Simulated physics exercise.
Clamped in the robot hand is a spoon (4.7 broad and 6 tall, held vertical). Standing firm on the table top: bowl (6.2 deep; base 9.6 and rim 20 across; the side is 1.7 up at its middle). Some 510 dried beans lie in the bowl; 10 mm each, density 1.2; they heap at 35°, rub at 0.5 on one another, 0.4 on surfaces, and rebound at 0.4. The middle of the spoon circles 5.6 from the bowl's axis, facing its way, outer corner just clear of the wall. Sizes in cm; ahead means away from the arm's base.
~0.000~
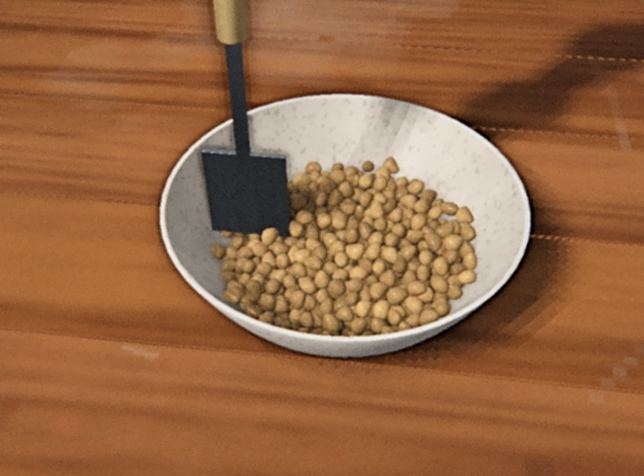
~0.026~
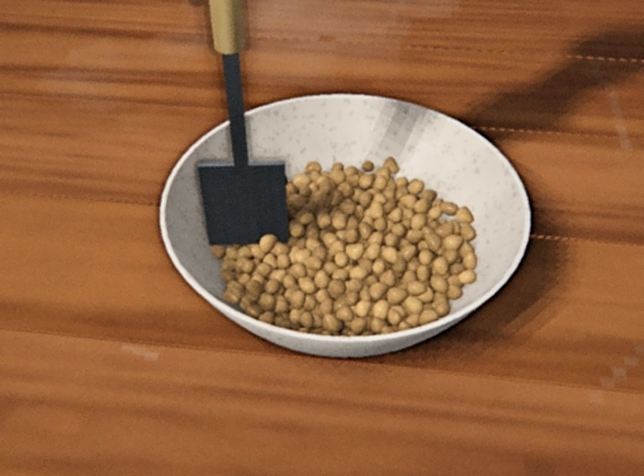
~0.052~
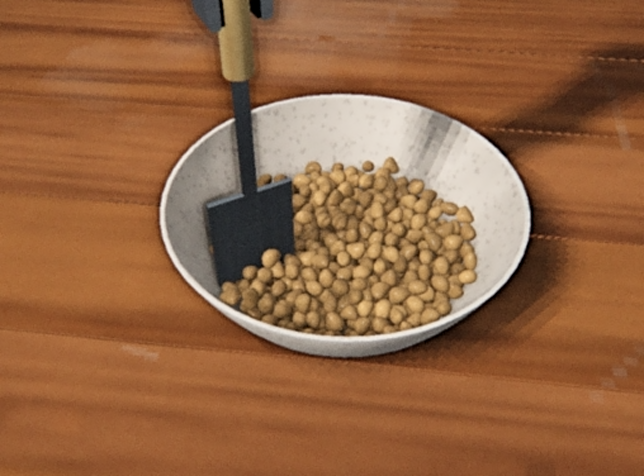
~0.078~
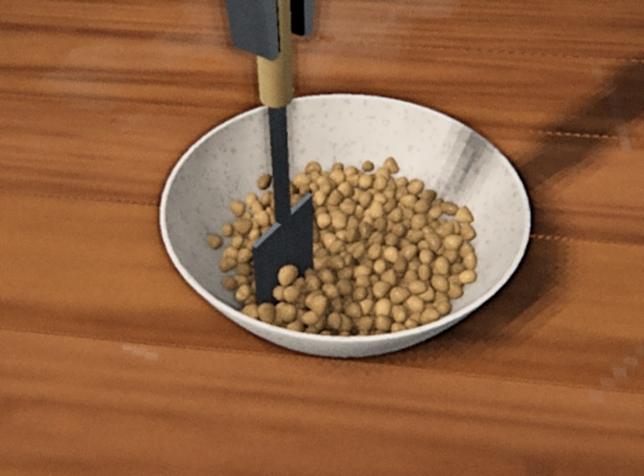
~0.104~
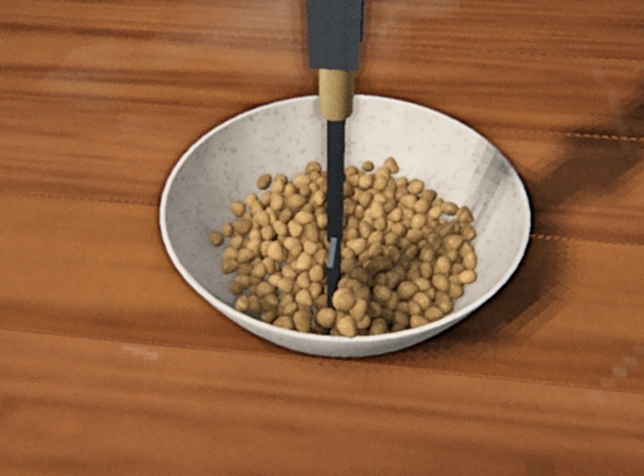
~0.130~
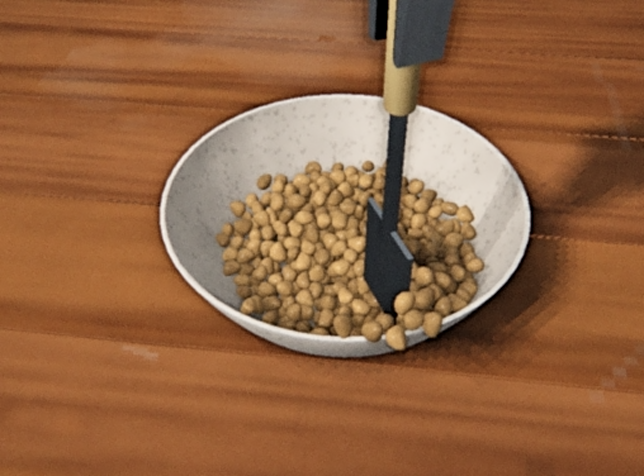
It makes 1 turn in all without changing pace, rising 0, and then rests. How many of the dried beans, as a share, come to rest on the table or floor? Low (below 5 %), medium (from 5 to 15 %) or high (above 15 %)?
On the table or floor the share is high, above 15 %.
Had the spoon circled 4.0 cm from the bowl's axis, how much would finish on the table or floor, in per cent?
In that case some 30 per cent.
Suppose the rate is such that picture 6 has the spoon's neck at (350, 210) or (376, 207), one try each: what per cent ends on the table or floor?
Some 20 and 20 per cent.
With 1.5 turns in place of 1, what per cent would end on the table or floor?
It would be near 30 per cent.
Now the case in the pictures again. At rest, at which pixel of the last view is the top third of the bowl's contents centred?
Around (283, 271).
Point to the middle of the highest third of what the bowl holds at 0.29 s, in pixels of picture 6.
At about (287, 180).
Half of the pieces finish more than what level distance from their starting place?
About 3 cm.
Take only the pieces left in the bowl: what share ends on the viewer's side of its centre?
About 65 per cent.
By 0.21 s, 207° round, highest piece 11 above the table; 479 in the bowl, 31 in flight or on the tool.
By 0.29 s, 294° round, highest piece 11 above the table; 446 in the bowl, 13 on the table or floor, 51 in flight or on the tool.
By 0.53 s, 0° round, highest piece 5 above the table; 395 in the bowl, 115 on the table or floor.
By 1.23 s, 0° round, highest piece 5 above the table; 395 in the bowl, 115 on the table or floor.
Final count, 395 in the bowl, 115 on the table or floor. That is 23 % on the table or floor.
